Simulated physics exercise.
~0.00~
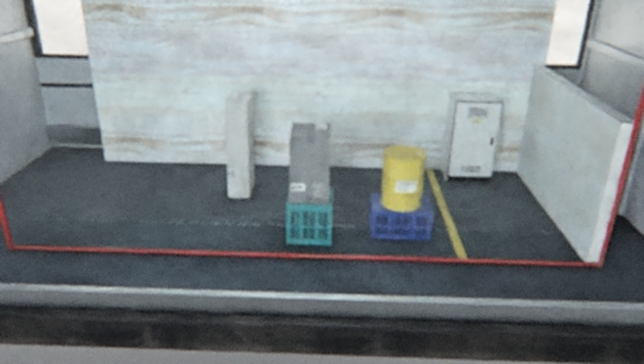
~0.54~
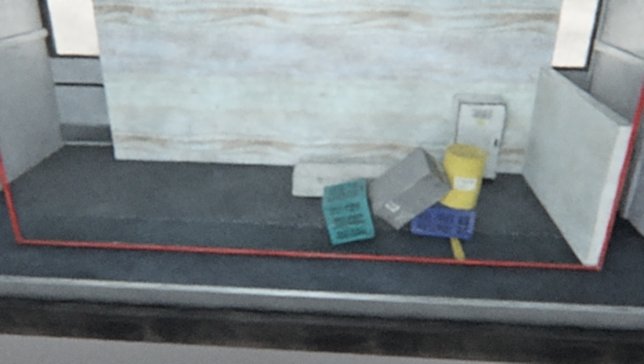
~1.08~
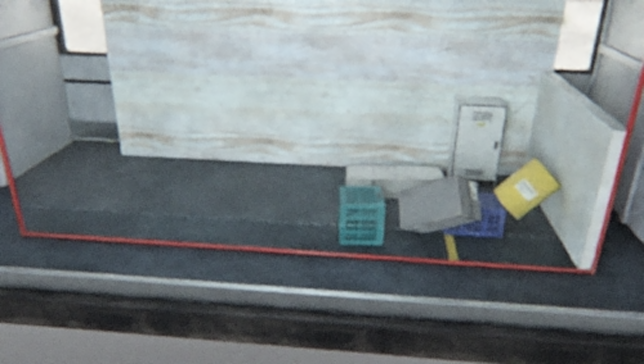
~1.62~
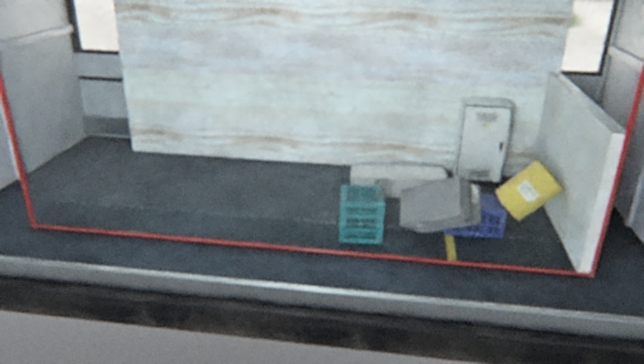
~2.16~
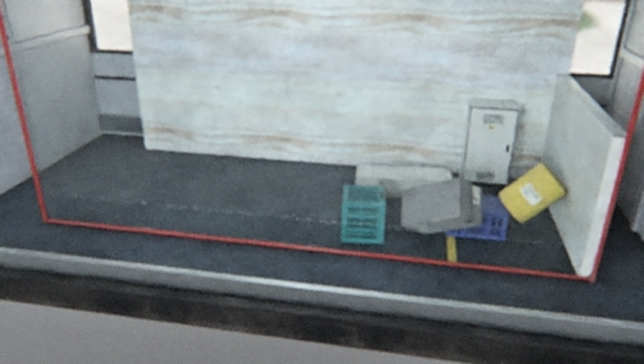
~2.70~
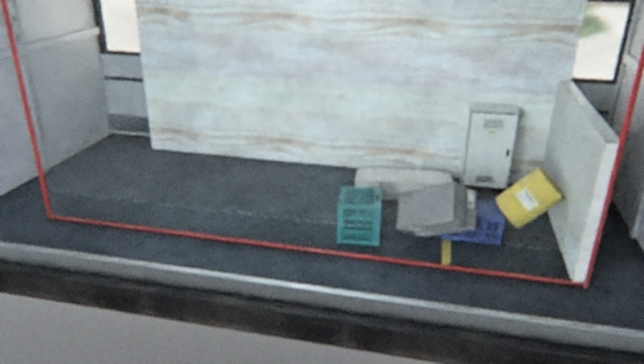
The clip opens on a dark-floored bay with a pale back wall, where a white tall box stands beside a grey pack on a teal crate and a yellow drum on a blue crate. The loose goods shift right together; the white box topples onto its side, the teal crate tips over, and the grey pack leans toward the drum. The blue crate then slides across the yellow line as the drum tilts toward the right wall and the pack drops onto its side. Everything settles while the view drifts slightly, with the blue crate and leaning drum past the line and the other goods short of it.
